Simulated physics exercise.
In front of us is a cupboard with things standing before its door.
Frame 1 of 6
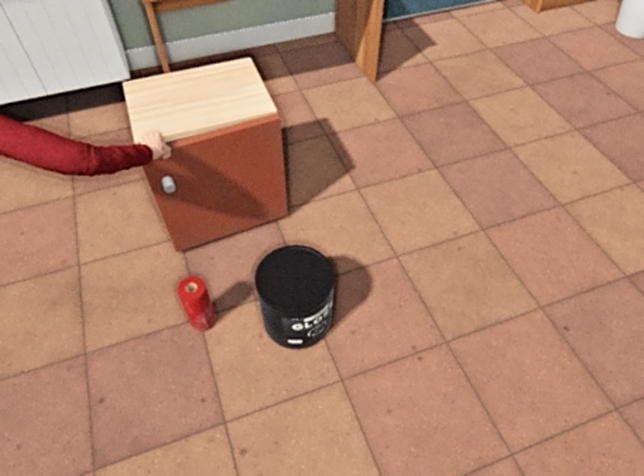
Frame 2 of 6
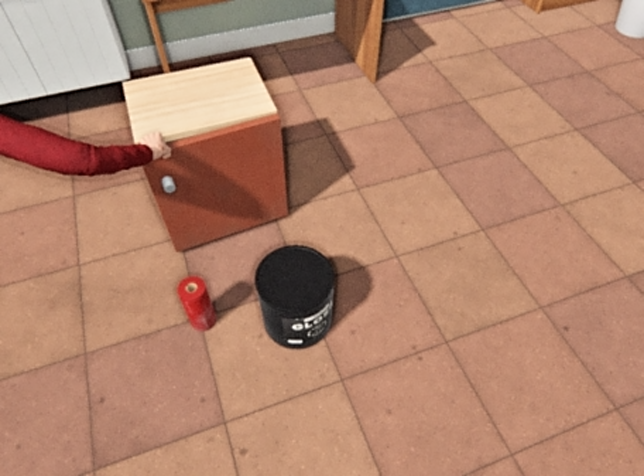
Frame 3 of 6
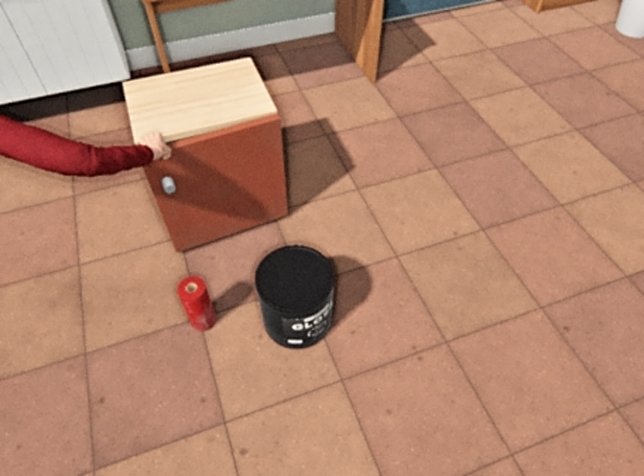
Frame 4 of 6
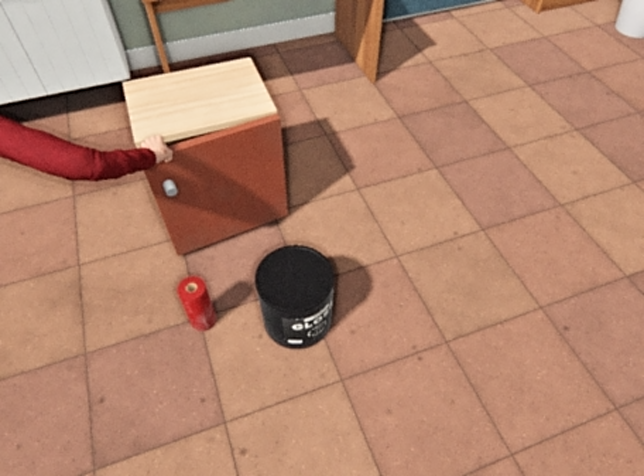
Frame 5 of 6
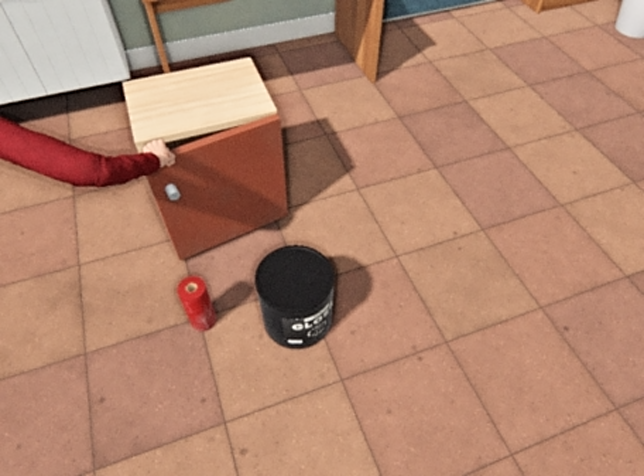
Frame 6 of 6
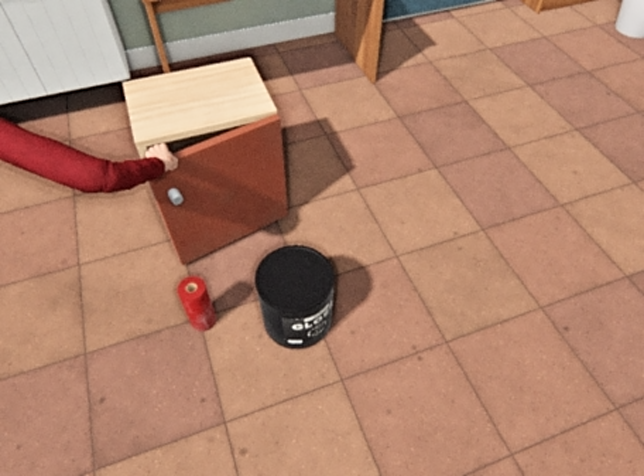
We see a small cupboard with a red roll and a black pail standing on the tiled floor before it, as a red-sleeved arm holds the door's top left edge, then slowly pulls it slightly further open.
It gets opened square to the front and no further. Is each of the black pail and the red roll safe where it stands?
The black pail: No, it gets shoved; the red roll: Yes, it stays untouched.
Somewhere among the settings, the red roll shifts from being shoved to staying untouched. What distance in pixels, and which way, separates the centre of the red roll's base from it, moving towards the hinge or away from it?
You'd need to go up by close to 12 pixels.
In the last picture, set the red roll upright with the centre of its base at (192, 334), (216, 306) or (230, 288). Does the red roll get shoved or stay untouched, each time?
Taking the spots in the order given, it goes unhit; takes a hit; takes a hit.
Then, 1.48 s after the last picture, door 71° open; black pail moved a little near (321, 301); red roll at rest near (198, 305).
At rest, the black pail is pushed along, near (365, 300); the red roll remains where it is, near (198, 305).
